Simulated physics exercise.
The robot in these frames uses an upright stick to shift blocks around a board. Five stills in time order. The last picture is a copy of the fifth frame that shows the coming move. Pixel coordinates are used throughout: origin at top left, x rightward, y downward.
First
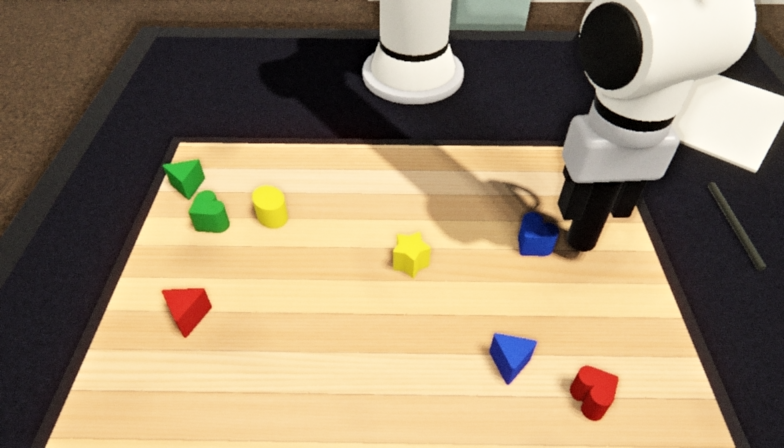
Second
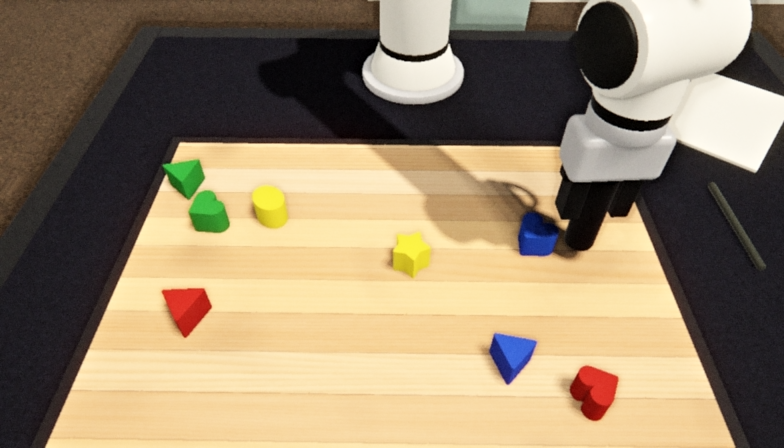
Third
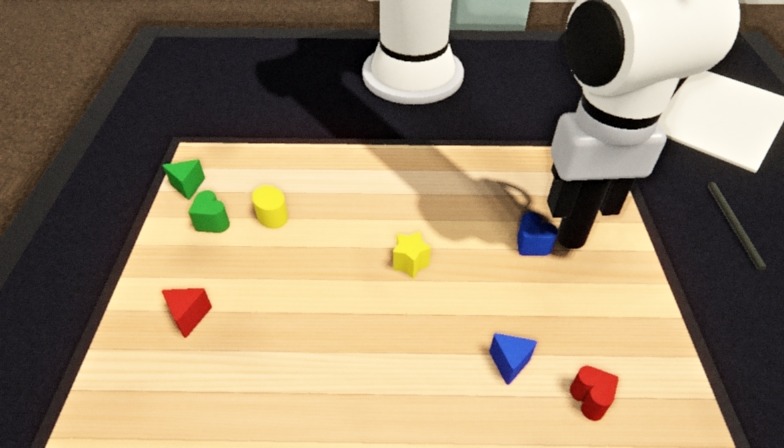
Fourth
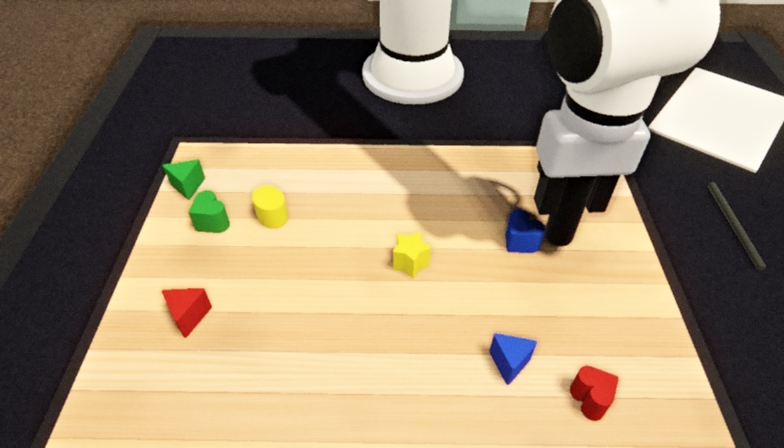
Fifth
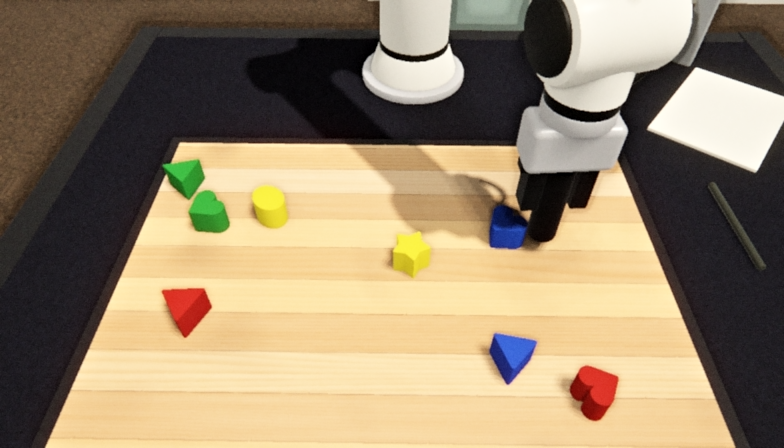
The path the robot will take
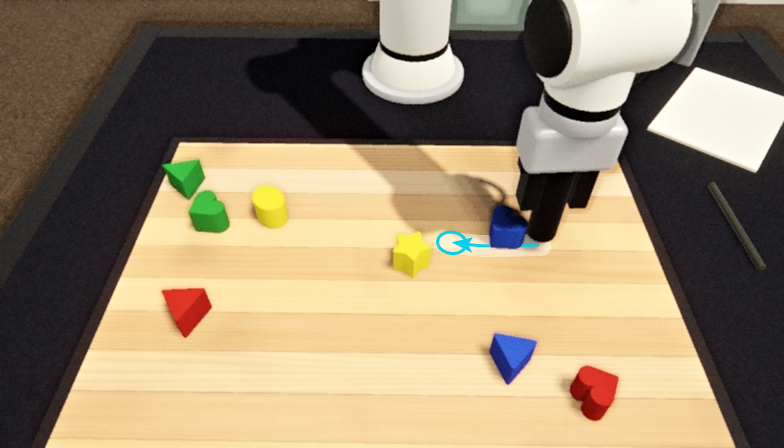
A white robot arm with a dark upright stick works at the right side of a pale wooden board on a black surface, seen from above by a still camera. Green and yellow blocks sit at upper left, a red one below them, a yellow star near the centre, and blue and red ones at right. The stick shifts slightly left, then pushes the upper blue block a short way left.
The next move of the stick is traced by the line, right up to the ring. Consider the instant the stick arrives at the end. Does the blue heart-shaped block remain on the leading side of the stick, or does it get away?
Slipped loose.
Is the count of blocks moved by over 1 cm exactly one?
Final answer: Yes.
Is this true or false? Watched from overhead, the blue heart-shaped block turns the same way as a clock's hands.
The claim holds.
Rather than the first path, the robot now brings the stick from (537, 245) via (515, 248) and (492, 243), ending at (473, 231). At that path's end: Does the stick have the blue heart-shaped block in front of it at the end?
Answer: Yes.
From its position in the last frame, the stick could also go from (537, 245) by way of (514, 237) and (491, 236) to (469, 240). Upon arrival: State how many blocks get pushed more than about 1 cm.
Count: One.
The drawn path runs from (537, 245) via (495, 246), ending at (452, 243).
On the path given first. Halfway along, stick (496, 234); blue heart-shaped block (471, 211), turned 50° clockwise.
At the end, stick (453, 231); yellow star-shaped block not moved; blue heart-shaped block (451, 204), turned 130° clockwise.
